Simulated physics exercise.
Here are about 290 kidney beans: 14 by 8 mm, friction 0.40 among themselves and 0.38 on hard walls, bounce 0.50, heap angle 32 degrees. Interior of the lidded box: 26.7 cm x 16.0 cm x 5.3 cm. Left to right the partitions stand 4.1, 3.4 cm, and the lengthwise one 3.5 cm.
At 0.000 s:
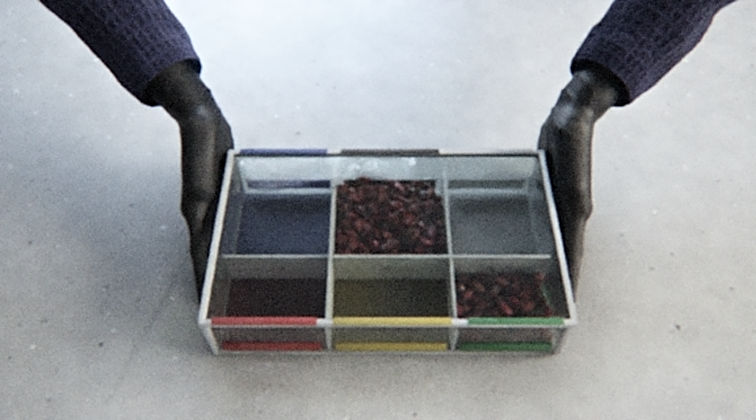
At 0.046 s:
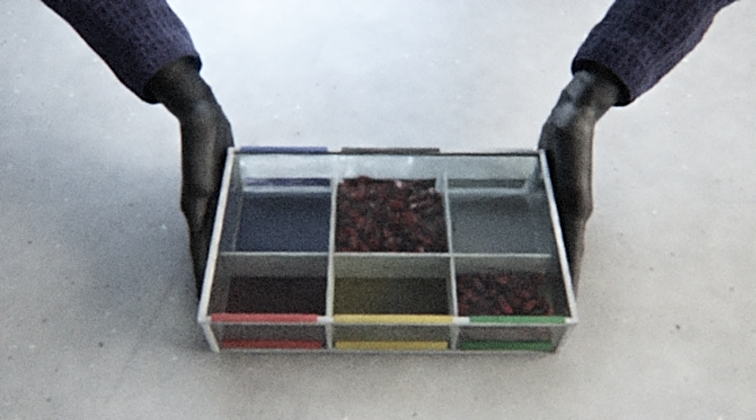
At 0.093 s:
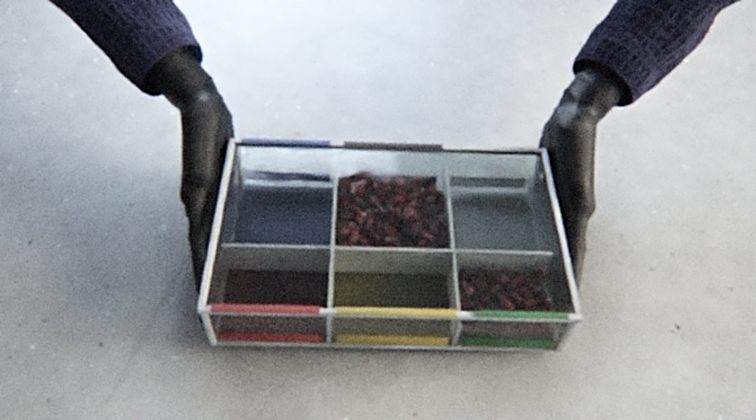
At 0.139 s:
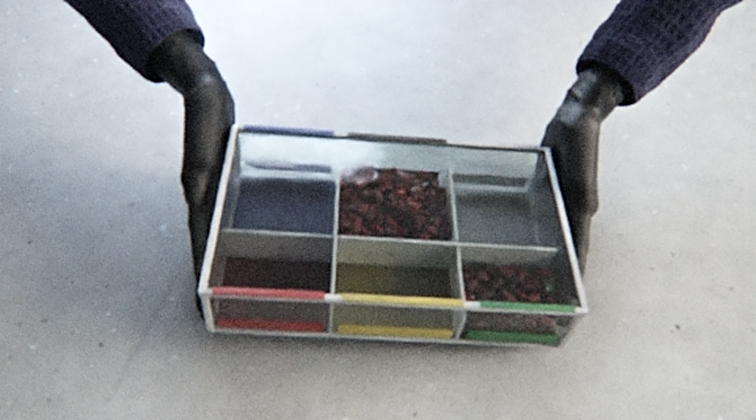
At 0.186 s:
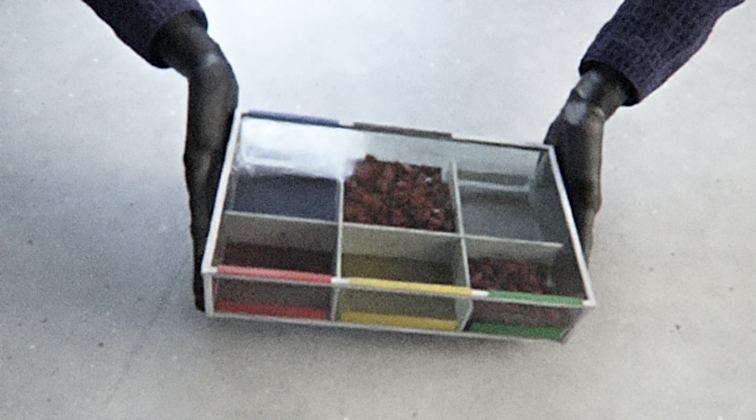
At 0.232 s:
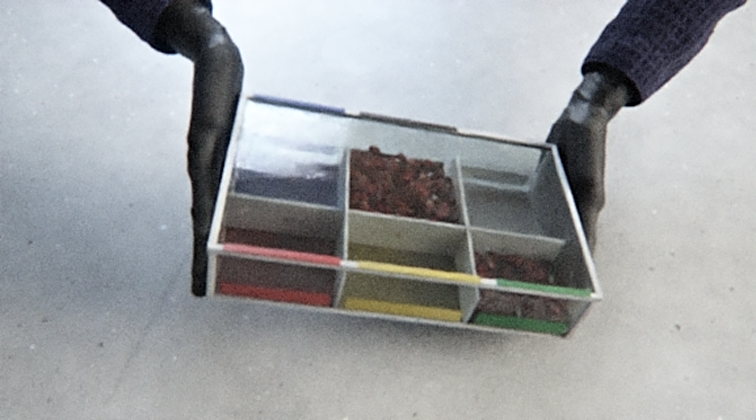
A clear, lidded box with six compartments is held between two dark hands in deep purple-blue knitted sleeves, seen from above and in front over a pale grey, speckled surface. Dark red beans fill the back middle compartment and part of the front right, above red, yellow and green front strips. The hands tilt the box, raising its left side and front edge, while the view stays still.
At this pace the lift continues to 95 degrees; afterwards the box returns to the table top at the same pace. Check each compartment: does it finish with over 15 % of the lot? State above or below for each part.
Red compartment: Below. Blue compartment: Below. Green compartment: Above. Yellow compartment: Below. White compartment: Above. Black compartment: Above.
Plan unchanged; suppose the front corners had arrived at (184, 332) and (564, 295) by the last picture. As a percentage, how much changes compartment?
Then around 25 percent would end up out of place.
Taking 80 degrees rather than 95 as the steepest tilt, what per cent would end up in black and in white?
Black 50 %, white 25 %.
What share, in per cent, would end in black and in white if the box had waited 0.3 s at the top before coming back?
Result - black: 50 %; white: 25 %.
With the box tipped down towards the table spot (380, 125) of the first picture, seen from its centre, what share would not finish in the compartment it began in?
Something like 20 in a hundred.
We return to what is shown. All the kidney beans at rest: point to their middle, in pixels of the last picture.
My guess is close to (484, 220).
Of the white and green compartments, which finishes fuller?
Answer: White.
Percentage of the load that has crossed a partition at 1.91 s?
Estimate: Roughly 35 in a hundred.
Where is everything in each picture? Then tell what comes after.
Box tilt 0 degrees, front corners at (205, 321) and (571, 321); green 30 %, black 70 %, in the first picture.
Box tilt 1 degrees, front corners at (205, 318) and (572, 320), in the second picture.
Box tilt 3 degrees, front corners at (204, 307) and (575, 316), lowest corner right back, in the third picture.
Box tilt 7 degrees, front corners at (205, 290) and (581, 310), lowest corner right back, in the fourth picture.
Box tilt 11 degrees, front corners at (209, 269) and (588, 303), lowest corner right back, in the fifth picture.
Box tilt 15 degrees, front corners at (215, 247) and (596, 296), lowest corner right back; green 30 %, black 70 %. The box's pace is about 85 degrees a second, in the sixth picture.
After 1.24 s, tilt 95 degrees; green 25 %, white 25 %, black 50 %.
After 1.91 s, tilt 42 degrees; green 25 %, white 35 %, black 40 %.
After 2.62 s, tilt 0 degrees; green 20 %, white 35 %, black 40 %.
By 3.2 s all is still; red 0 %, blue 0 %, green 20 %, yellow 0 %, white 35 %, black 40 %.
